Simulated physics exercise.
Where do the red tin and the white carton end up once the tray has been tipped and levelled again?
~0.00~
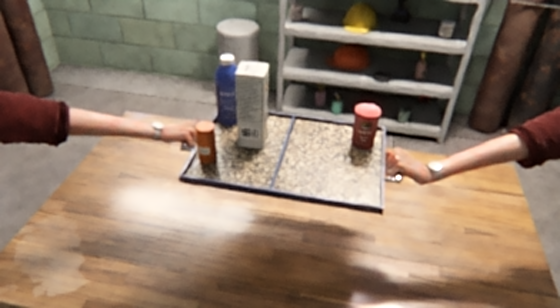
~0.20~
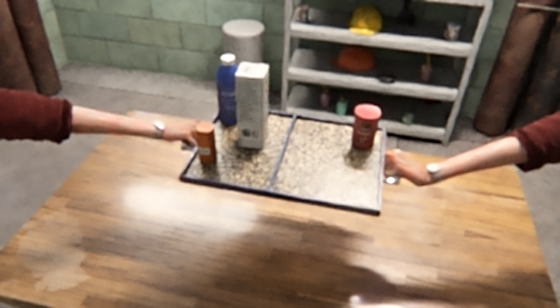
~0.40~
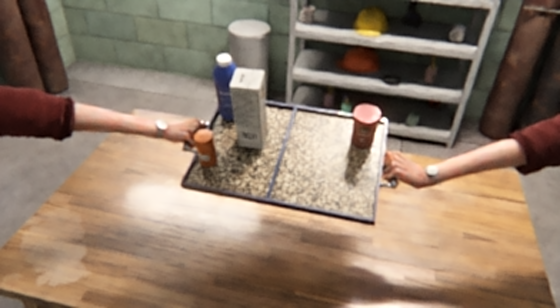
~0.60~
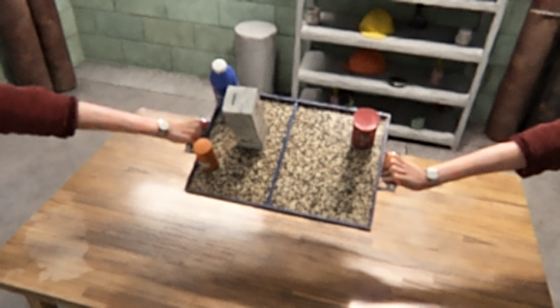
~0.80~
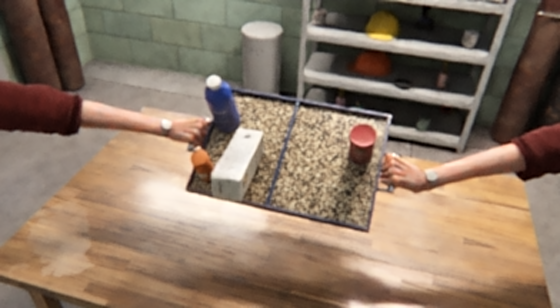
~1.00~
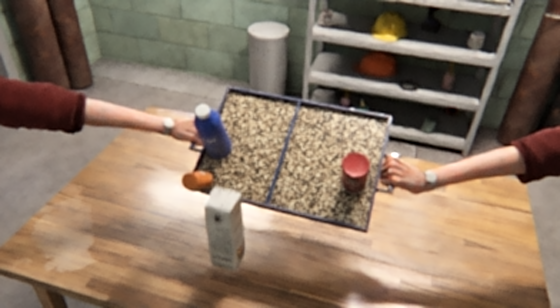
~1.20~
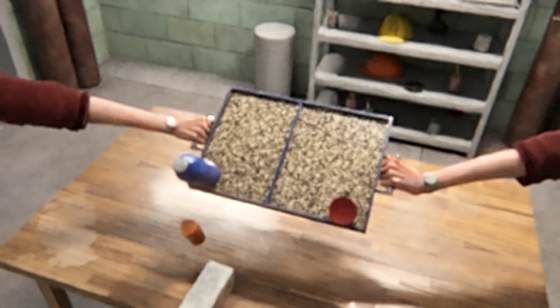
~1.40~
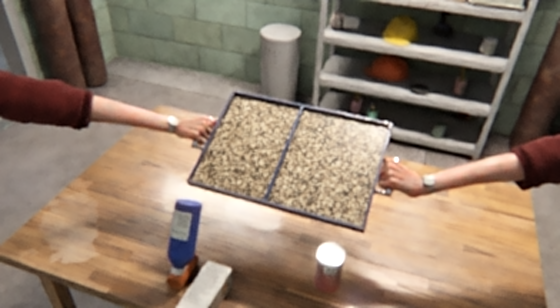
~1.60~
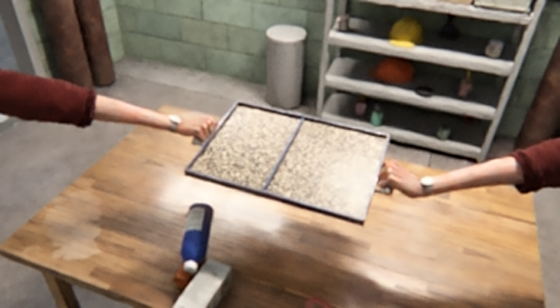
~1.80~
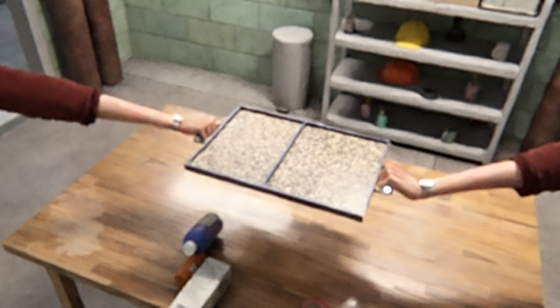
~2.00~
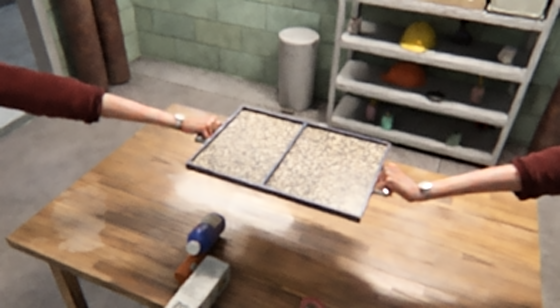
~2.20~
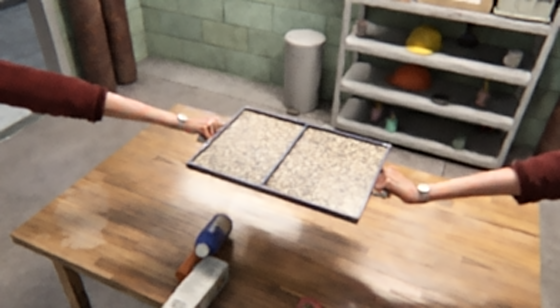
Both end up off the tray, having gone over its near edge and dropped to the table below.
